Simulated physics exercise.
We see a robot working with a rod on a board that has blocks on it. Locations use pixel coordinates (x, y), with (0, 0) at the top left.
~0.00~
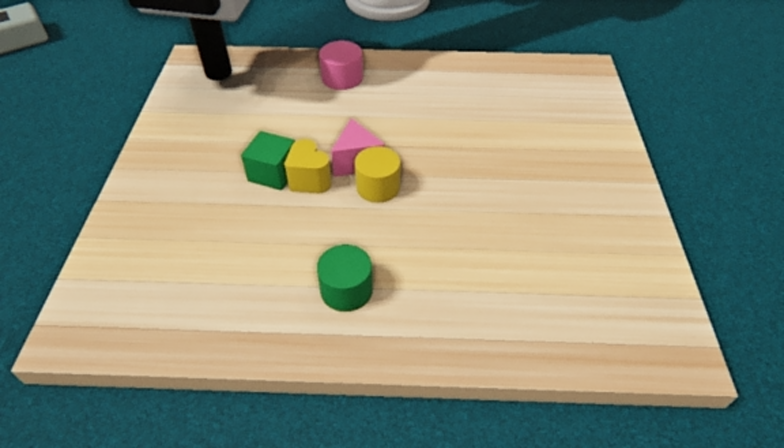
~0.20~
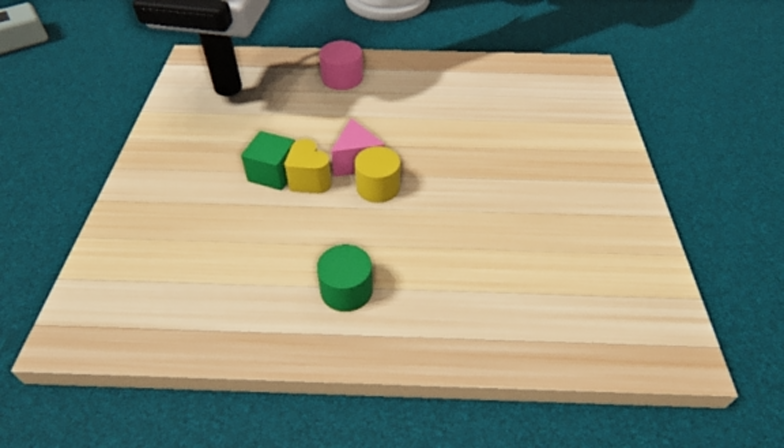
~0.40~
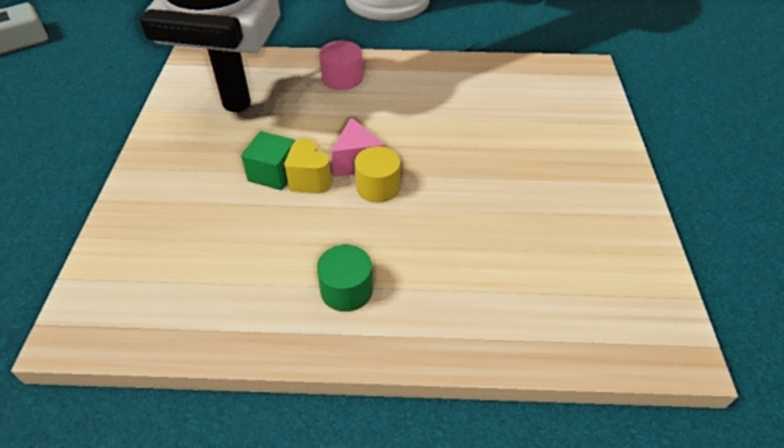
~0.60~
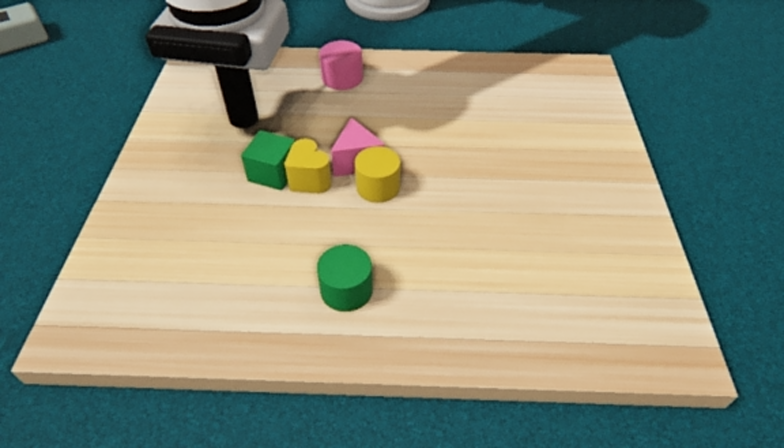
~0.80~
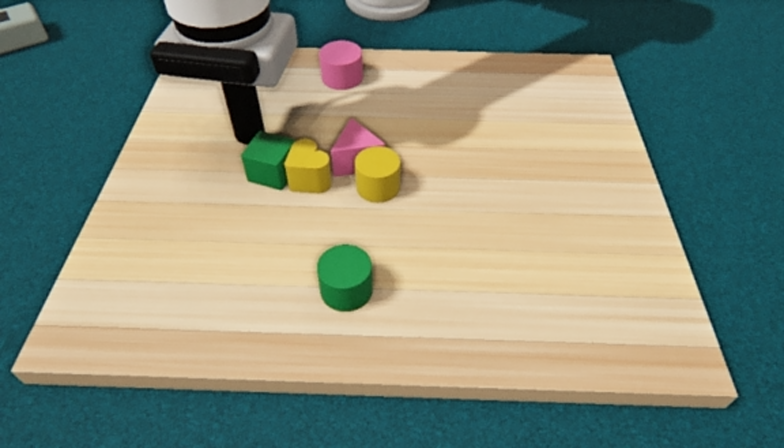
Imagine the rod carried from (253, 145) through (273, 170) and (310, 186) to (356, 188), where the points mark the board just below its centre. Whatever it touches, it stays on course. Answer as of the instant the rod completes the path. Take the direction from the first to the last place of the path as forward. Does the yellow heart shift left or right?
It's going to go right.
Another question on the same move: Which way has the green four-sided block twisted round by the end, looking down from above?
Rotates clockwise.
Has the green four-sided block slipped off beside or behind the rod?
It seems so.
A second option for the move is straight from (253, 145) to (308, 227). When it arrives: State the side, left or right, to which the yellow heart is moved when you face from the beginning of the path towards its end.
Answer: Leftward.
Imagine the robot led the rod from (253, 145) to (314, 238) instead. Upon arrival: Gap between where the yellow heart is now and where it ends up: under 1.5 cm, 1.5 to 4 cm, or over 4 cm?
The best fit is over 4 cm.
The first path, step by step. One third of the way, rod (272, 161); green four-sided block (293, 168); yellow heart (332, 172).
Two thirds of the way, rod (310, 177); green four-sided block (325, 188); yellow heart (368, 197).
At the end, rod (355, 179); green four-sided block (343, 192), turned 60° clockwise; yellow heart (385, 211); pink triangular block in place; yellow circular block (394, 161).
